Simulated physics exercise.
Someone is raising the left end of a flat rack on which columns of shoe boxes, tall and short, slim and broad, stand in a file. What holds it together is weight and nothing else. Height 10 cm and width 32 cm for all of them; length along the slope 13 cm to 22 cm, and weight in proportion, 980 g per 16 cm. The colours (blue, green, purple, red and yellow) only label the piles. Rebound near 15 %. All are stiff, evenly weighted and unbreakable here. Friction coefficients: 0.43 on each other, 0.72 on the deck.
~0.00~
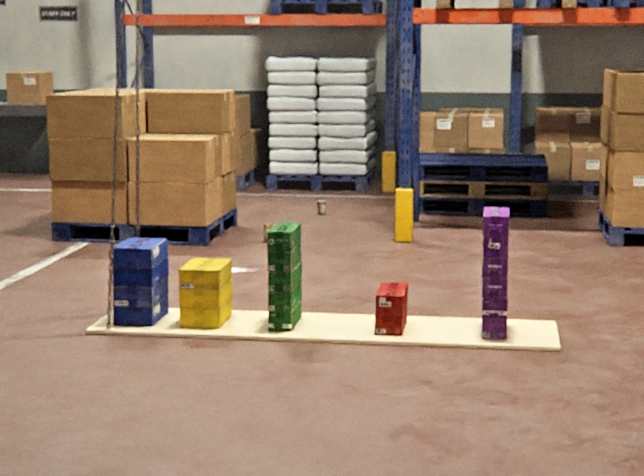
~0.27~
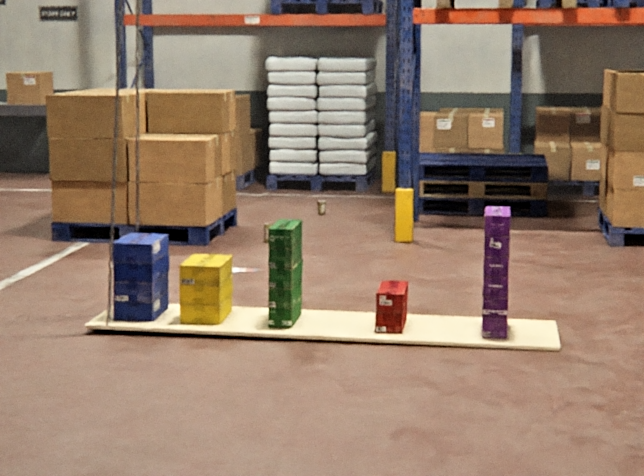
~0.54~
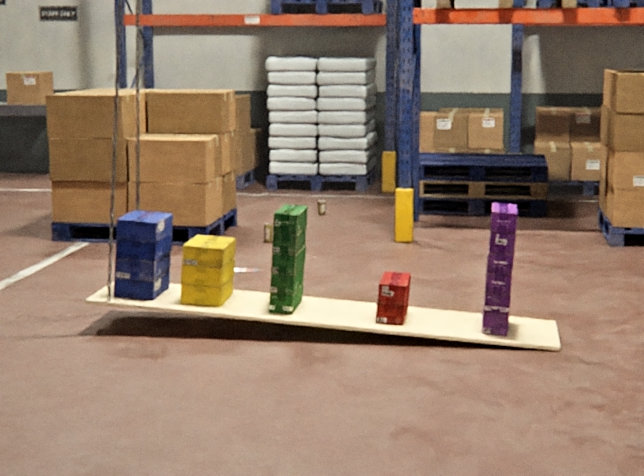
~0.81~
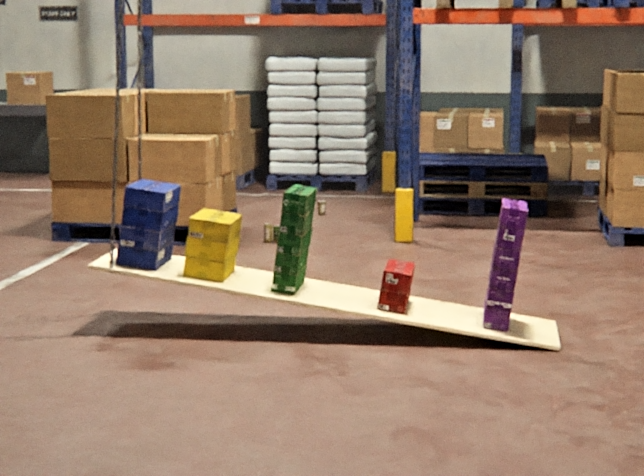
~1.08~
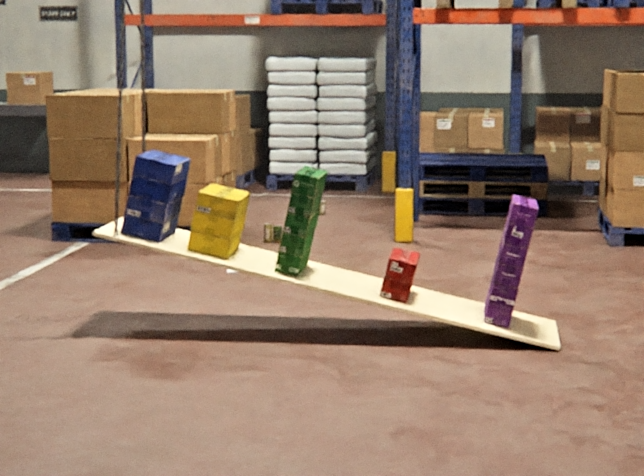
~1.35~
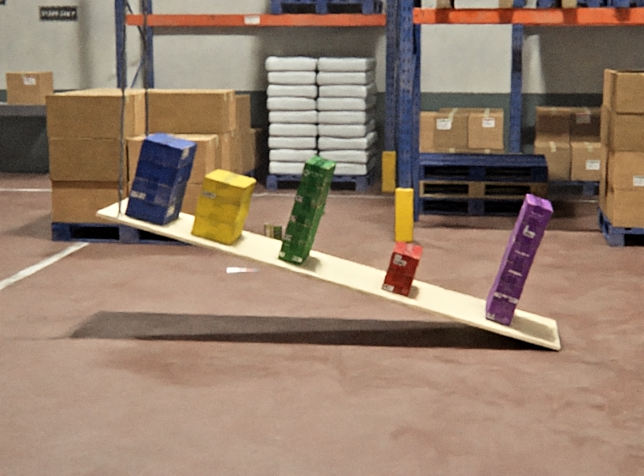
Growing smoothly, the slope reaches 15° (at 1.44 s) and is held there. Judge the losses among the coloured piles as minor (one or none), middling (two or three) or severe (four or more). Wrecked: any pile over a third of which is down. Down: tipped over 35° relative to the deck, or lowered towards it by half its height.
The losses are middling.
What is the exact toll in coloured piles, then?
Tally: 3.
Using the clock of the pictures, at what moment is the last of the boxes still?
Time: About 2.5 s.
Around 1.58 s, slope 15°; none of the 20 boxes down, 11 disturbed; top purple box tipped 19°; top green box tipped 11°.
Around 1.80 s, slope 15°; 11 of the 20 boxes down; top purple box tipped 54°, 21 cm lower; top green box tipped 39°, 7 cm lower.
Around 2.18 s, slope 15°; 12 of the 20 boxes down; top green box on its side; top purple box on its side.
Finally (2.8 s), slope 15°; 12 of the 20 boxes down; top red box upside down; top green box on its side. Wrecked, green, purple and red. Seen by the last camera, middles, top red box near (474, 298), top green box near (507, 305).
